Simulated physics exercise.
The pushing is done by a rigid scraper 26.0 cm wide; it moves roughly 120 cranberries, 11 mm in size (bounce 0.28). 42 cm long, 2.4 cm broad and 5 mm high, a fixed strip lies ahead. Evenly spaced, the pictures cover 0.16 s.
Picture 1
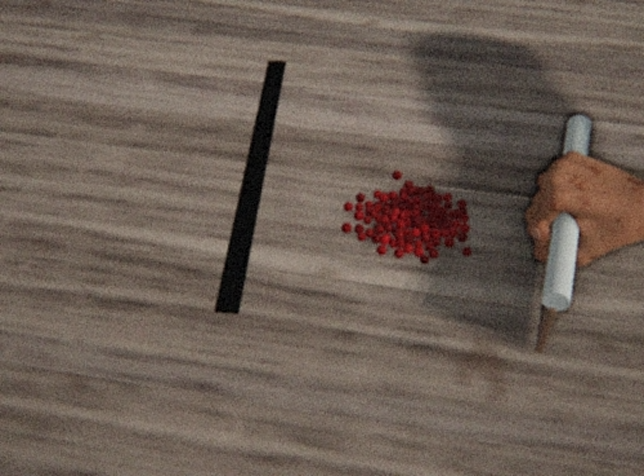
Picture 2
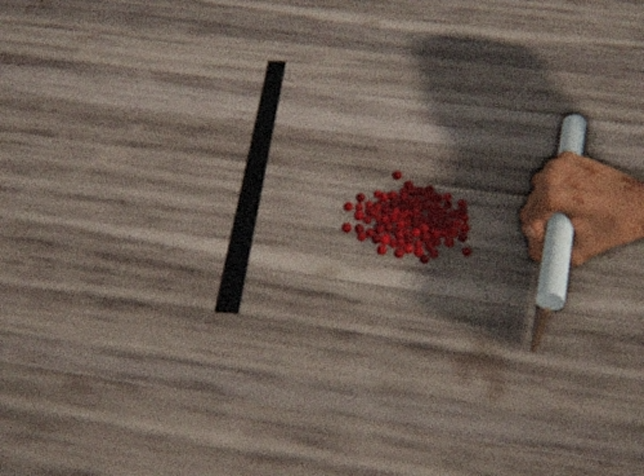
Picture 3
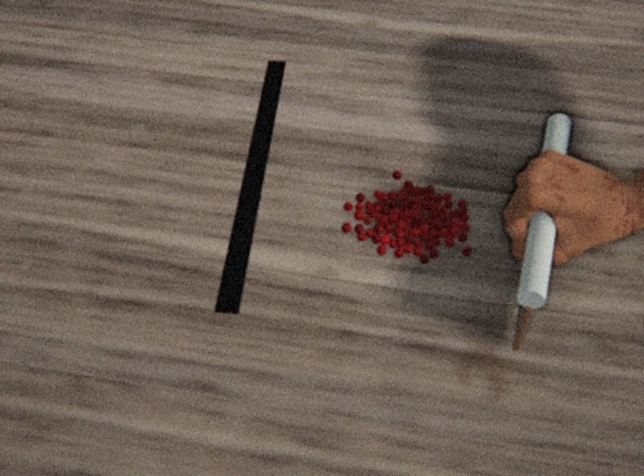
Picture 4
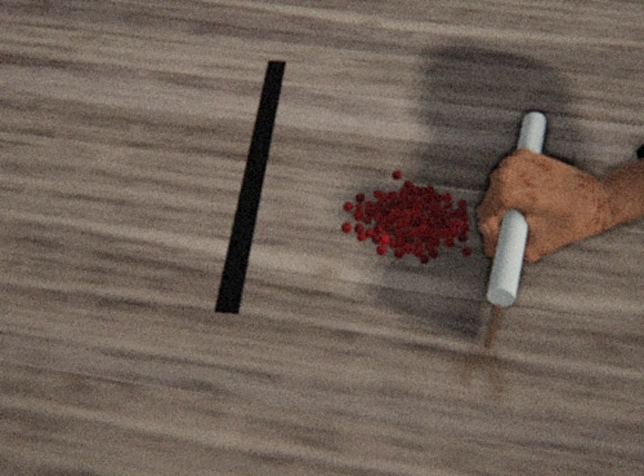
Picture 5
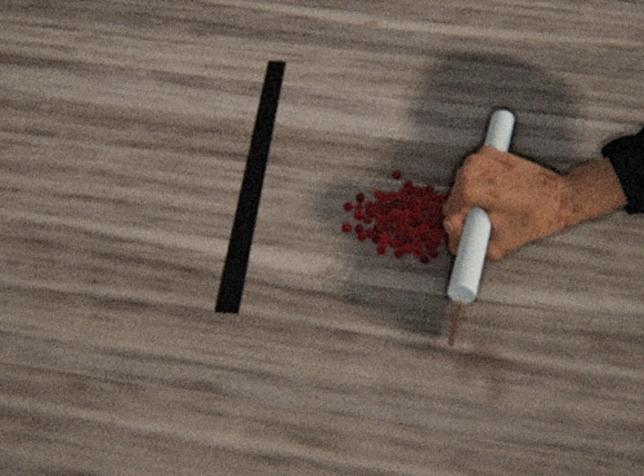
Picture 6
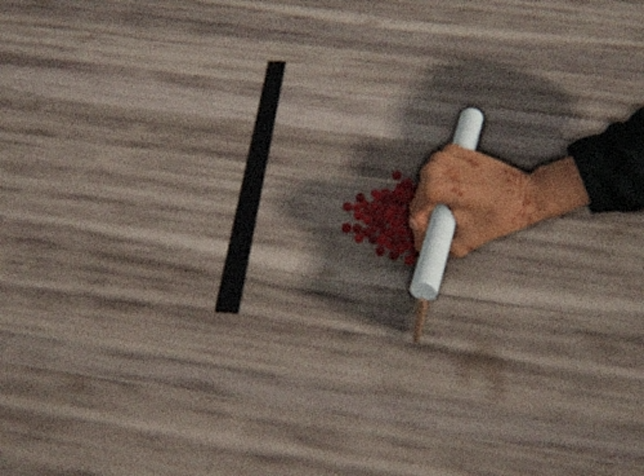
At the start, a hand grips a pale rod to the right of a loose cluster of small red berries, with a black strip lying farther left on a wood-grain surface. The hand moves the rod steadily leftward, reaching the cluster and covering its right side, while the strip stays still.
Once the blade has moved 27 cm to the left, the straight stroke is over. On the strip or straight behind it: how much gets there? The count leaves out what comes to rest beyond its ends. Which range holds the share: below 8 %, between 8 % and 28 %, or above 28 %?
A sizable share ends up on or behind the strip.
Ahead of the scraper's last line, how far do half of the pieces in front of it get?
Some 5 cm.
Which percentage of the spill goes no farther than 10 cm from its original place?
I'd put it at around 0 per cent.
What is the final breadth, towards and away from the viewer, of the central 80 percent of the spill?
Estimated width: Near 20 cm.
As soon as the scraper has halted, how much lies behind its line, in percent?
Close to 0 in a hundred, I'd say.
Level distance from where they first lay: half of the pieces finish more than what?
I'd put it at close to 18 cm.
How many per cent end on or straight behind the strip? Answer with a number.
About 35 percent.
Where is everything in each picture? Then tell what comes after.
In the first frame, scraper from (551, 316) to (575, 139); moved 0.0 cm; pieces shifted so far, 0; middle of the spill at (416, 214); strip at (256, 166).
In the second frame, scraper from (545, 316) to (570, 139); moved 0.5 cm; pieces shifted so far, 0; middle of the spill at (416, 214).
In the third frame, scraper from (527, 314) to (555, 138); moved 2.1 cm; pieces shifted so far, 0; middle of the spill at (416, 214).
In the fourth frame, scraper from (497, 312) to (531, 136); moved 4.8 cm; pieces shifted so far, 0; middle of the spill at (416, 214).
In the fifth frame, scraper from (458, 309) to (499, 134); moved 8.2 cm; pieces shifted so far, 0; middle of the spill at (416, 214).
In the sixth frame, scraper from (421, 306) to (469, 132); moved 11.5 cm; pieces shifted so far, 93; middle of the spill at (398, 211); strip at (256, 166).
Then, 0.14 s after the last picture, scraper 26 cm from its start, spill 19 cm wide; elsewhere 100 %.
Then, 0.27 s after the last picture, scraper 27 cm from its start, spill 25 cm wide; on or straight behind the strip 35 %, elsewhere 65 %.
Then, 0.39 s after the last picture, scraper 27 cm from its start, spill 26 cm wide; on or straight behind the strip 35 %, elsewhere 65 %.
In the end, on or straight behind the strip 35 %, elsewhere 65 %.
